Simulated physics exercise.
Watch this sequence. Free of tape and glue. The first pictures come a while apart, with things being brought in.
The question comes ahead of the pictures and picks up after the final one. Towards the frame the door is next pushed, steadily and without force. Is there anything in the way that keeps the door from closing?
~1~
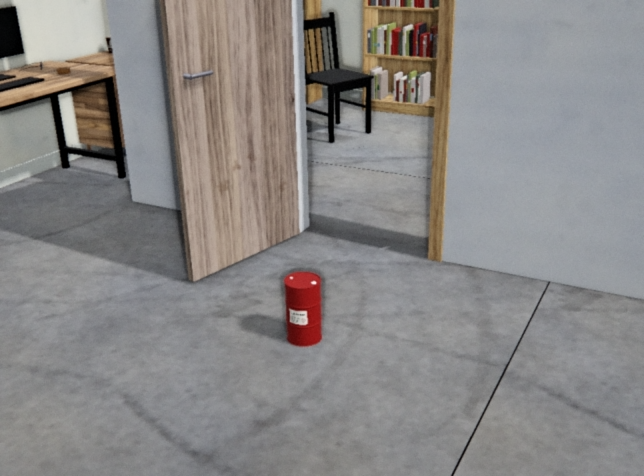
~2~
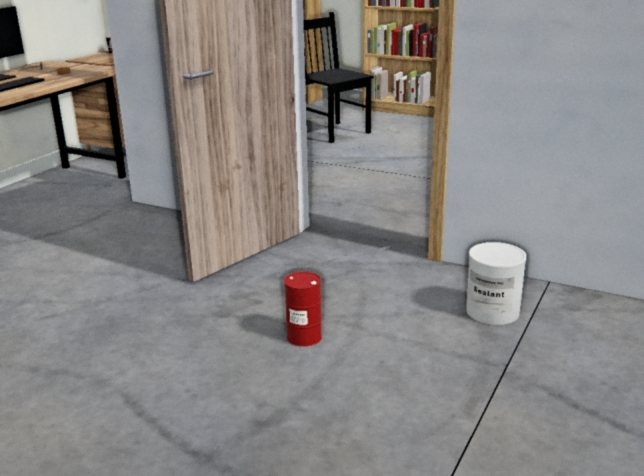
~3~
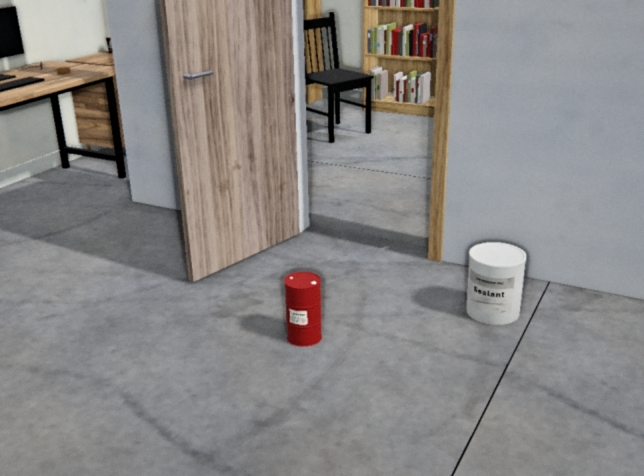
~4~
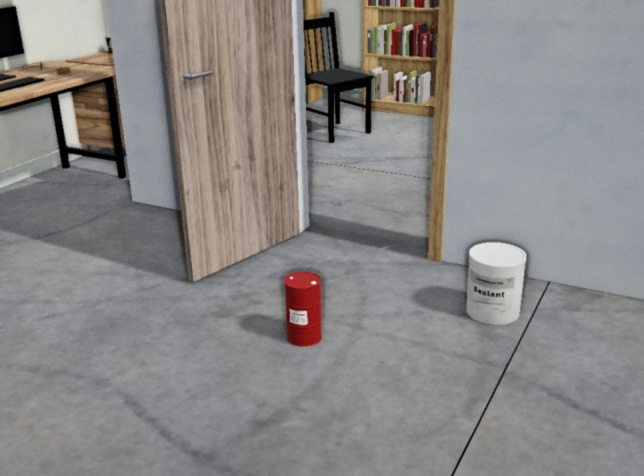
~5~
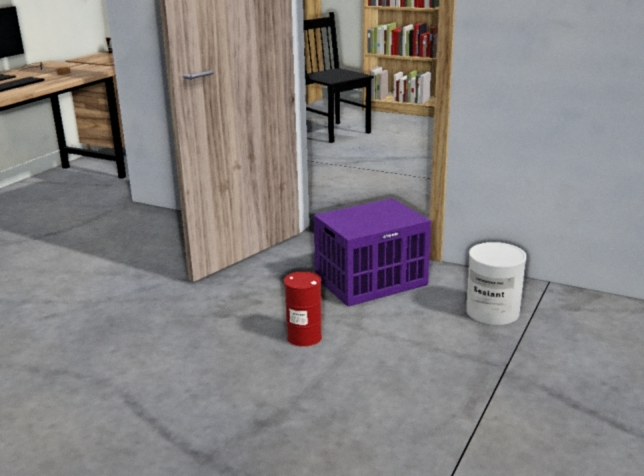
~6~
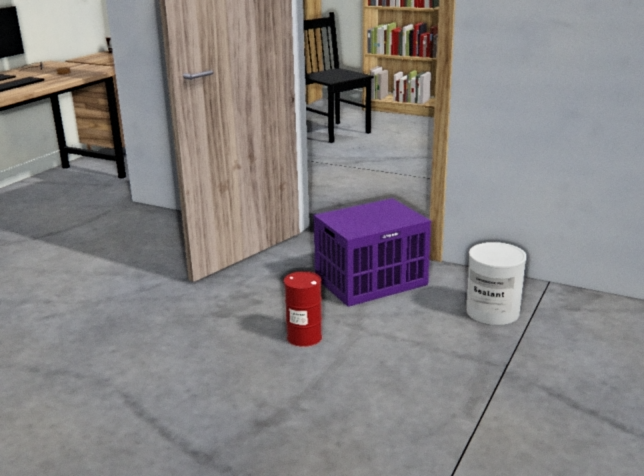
Yes: Watch it - the door won't go any further partway along.
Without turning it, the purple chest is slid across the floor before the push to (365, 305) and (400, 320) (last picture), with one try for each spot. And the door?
It gets caught first and ends up closed second.
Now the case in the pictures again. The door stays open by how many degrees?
Close to 55 degrees, I'd say.
Then, 0.50 s after the last picture, open by 95°.
Then, 0.90 s after the last picture, open by 79°.
Then, 1.10 s after the last picture, open by 71°.
Then, 1.40 s after the last picture, open by 57°.
At rest, open by 53°; all 3 in place. Seen from the same camera at the end, purple chest near (373, 250).
